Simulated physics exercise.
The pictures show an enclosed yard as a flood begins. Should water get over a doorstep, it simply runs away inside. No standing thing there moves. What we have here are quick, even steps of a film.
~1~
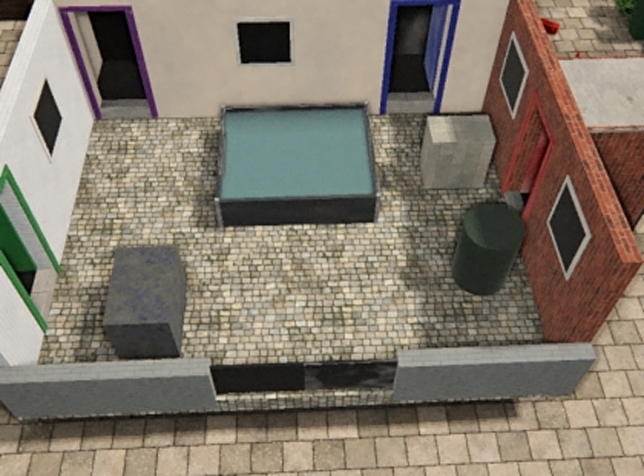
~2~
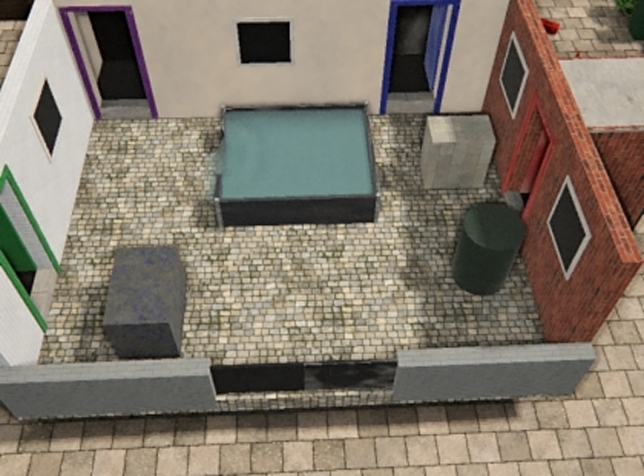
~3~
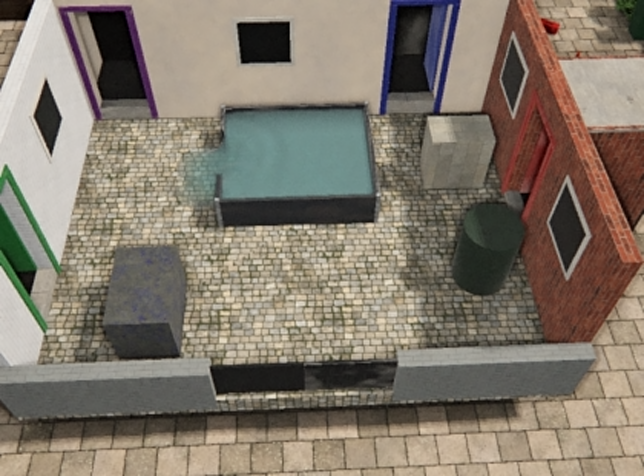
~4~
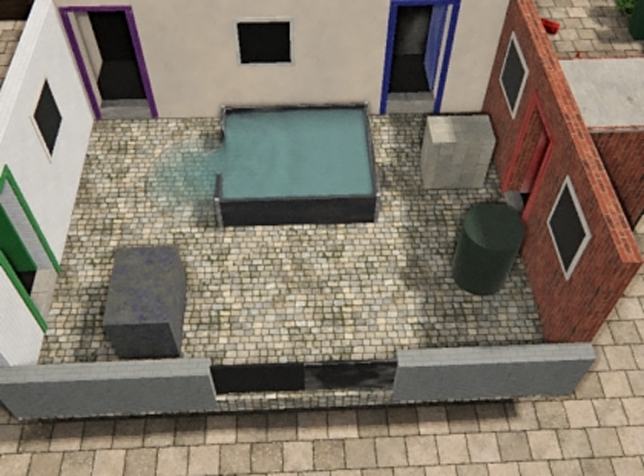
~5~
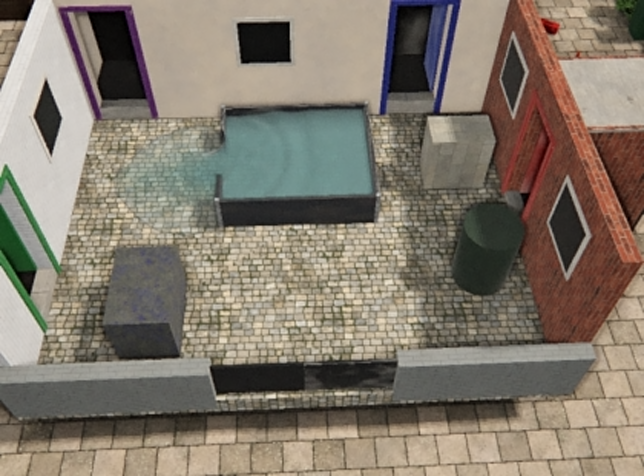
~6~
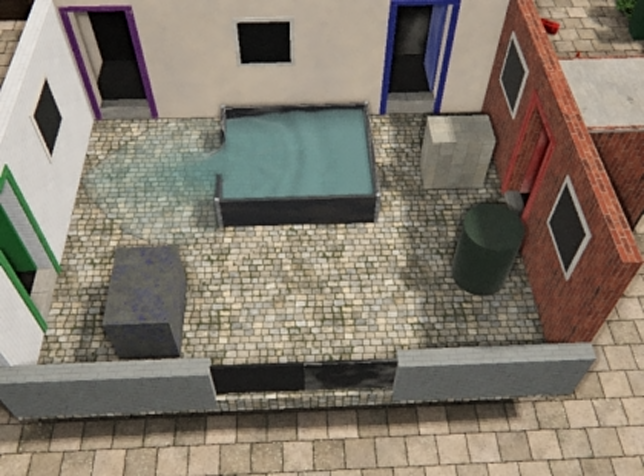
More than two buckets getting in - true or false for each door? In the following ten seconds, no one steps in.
Blue door: False; green door: False; purple door: False; red door: False.
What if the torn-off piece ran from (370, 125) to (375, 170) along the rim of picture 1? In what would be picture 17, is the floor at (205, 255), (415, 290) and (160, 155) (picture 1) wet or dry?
Log: Point 1 unreached; point 2 inundated; point 3 unreached.
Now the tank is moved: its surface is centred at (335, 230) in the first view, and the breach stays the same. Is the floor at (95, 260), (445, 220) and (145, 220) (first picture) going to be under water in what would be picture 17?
Hit, spared, hit.
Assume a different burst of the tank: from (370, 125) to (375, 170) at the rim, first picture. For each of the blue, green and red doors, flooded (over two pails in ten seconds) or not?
Taking them in turn, blue remains within the limit, then green remains within the limit, then red breaks the limit.
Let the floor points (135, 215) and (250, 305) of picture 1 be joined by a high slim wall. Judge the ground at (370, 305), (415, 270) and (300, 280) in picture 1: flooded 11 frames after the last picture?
Results in order: Bone-dry / bone-dry / bone-dry.
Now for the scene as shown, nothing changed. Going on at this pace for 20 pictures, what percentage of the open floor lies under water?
Roughly 35 per cent.
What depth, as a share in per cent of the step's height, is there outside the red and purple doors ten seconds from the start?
Roughly 100 % and 20 %, respectively.
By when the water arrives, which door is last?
Answer - the door marked red.
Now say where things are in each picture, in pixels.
The first picture shows the tank at (297, 152) is whole and still.
In the second picture, the front is at (210, 200), out from the gap at (225, 169).
In the third picture, the front is at (186, 160), out from the gap at (225, 171).
In the fourth picture, water pours out at (225, 171) and has run to (154, 168).
In the fifth picture, the front is at (121, 174), out from the gap at (225, 170).
In the sixth picture, the front is at (87, 182), out from the gap at (225, 170).
A moment on, water covers 20 % of the floor; the blue door not reached, the green door not reached, the purple door wet at the sill, nothing in, the red door not reached.
Next, water covers 25 % of the floor; the blue door not reached, the green door wet at the sill, nothing in, the purple door under two buckets in, the red door not reached.
Then, water covers 35 % of the floor; the blue door not reached, the green door wet at the sill, nothing in, the purple door under two buckets in, the red door not reached.
Later, water covers 70 % of the floor; the blue door wet at the sill, nothing in, the green door wet at the sill, nothing in, the purple door under two buckets in, the red door not reached.
In the end, water covers 90 % of the floor; the blue door wet at the sill, nothing in, the green door under two buckets in, the purple door under two buckets in, the red door wet at the sill, nothing in.
